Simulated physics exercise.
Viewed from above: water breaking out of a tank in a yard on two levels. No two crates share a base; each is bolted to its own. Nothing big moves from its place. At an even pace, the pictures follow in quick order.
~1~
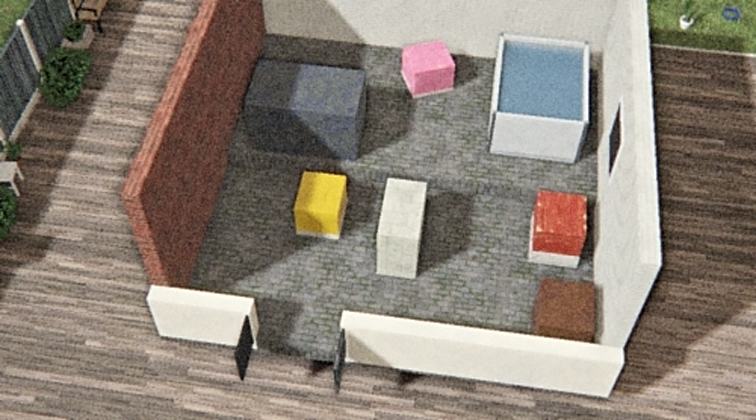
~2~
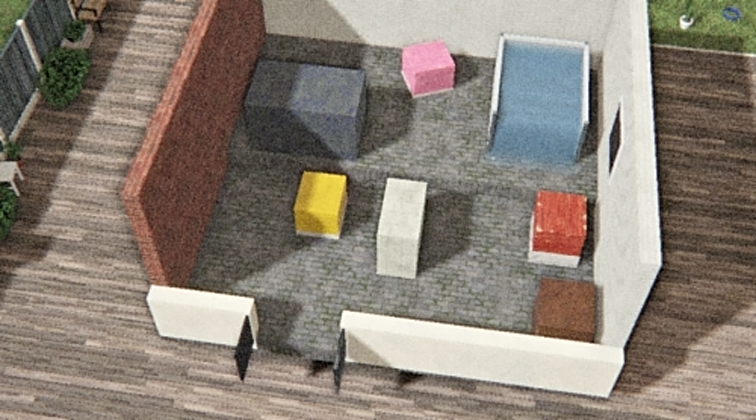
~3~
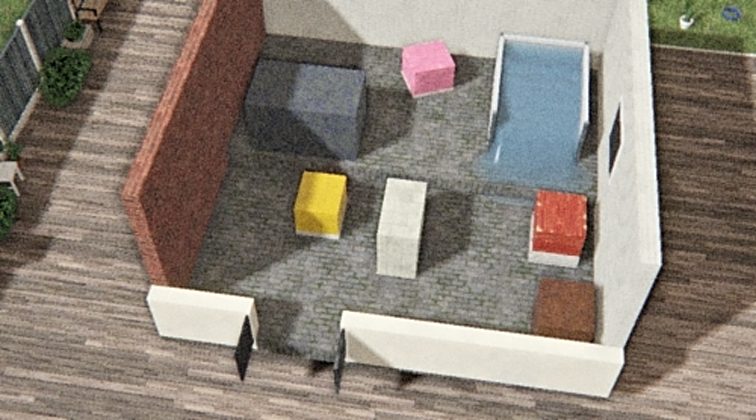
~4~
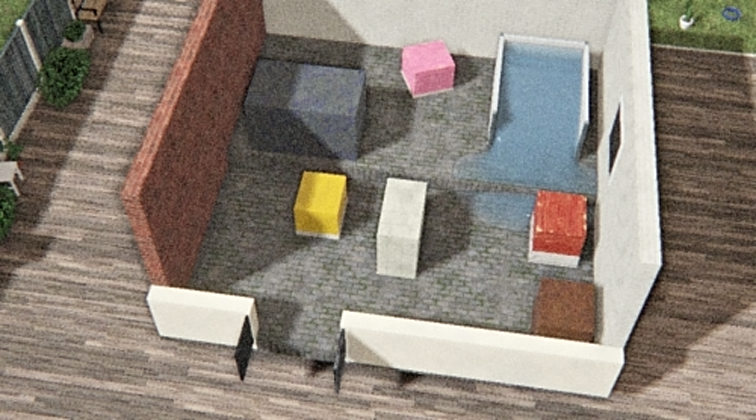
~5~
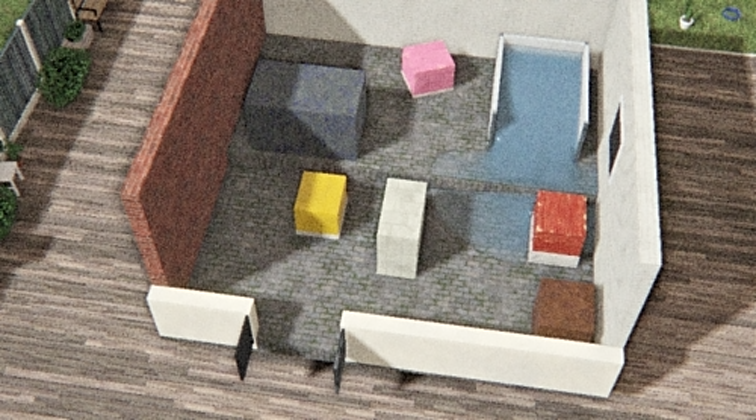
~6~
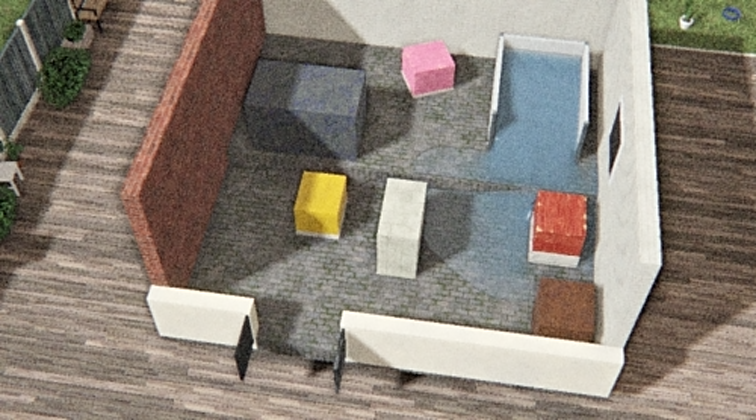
Blue water pours from the open tank and spreads across the paved yard around the red crate.
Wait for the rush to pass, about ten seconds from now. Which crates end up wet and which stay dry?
In order: The red crate doesn't remain clear of the water all along, the pink crate remains clear of the water all along, the yellow crate doesn't remain clear of the water all along.
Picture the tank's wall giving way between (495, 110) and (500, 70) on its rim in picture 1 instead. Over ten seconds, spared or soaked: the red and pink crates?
As I see it, the red crate is not reached, and the pink crate gets reached.
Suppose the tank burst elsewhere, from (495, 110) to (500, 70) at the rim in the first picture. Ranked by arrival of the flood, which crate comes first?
The pink crate comes first.
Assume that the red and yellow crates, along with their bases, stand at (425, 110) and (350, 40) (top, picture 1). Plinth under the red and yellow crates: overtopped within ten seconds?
Result - red crate stays clear, yellow crate stays clear.
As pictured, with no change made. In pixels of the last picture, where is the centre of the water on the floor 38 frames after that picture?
I'd say near (416, 246).
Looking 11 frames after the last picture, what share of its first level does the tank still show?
Around 24 percent, give or take.
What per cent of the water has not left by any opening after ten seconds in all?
Close to 80 in a hundred.
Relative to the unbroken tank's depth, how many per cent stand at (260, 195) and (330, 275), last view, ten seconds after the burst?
Taking them in turn: 8 in a hundred, then 12 in a hundred.
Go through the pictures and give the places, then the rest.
The first frame shows still water in the open tank at (542, 81).
In the second frame, water pours out at (535, 141) and has run to (579, 165).
In the third frame, the front is at a hidden place, out from the gap at (534, 144).
In the fourth frame, the front is at a hidden place, out from the gap at (534, 146).
In the fifth frame, water pours out at (534, 146) and has run to (506, 258).
In the sixth frame, the front is at (495, 292), out from the gap at (534, 147).
A moment on, water covers 30 % of the floor; the red crate water round its plinth, the pink crate not reached, the yellow crate water round its plinth.
Next, water covers 40 % of the floor; the red crate water round its plinth, the pink crate not reached, the yellow crate water round its plinth.
Then, water covers 60 % of the floor; the red crate water round its plinth, the pink crate not reached, the yellow crate water round its plinth.
Later, water covers 65 % of the floor; the red crate water round its plinth, the pink crate not reached, the yellow crate water round its plinth.
In the end, water covers 60 % of the floor; the red crate was topped, the pink crate stayed above the water, the yellow crate was topped.
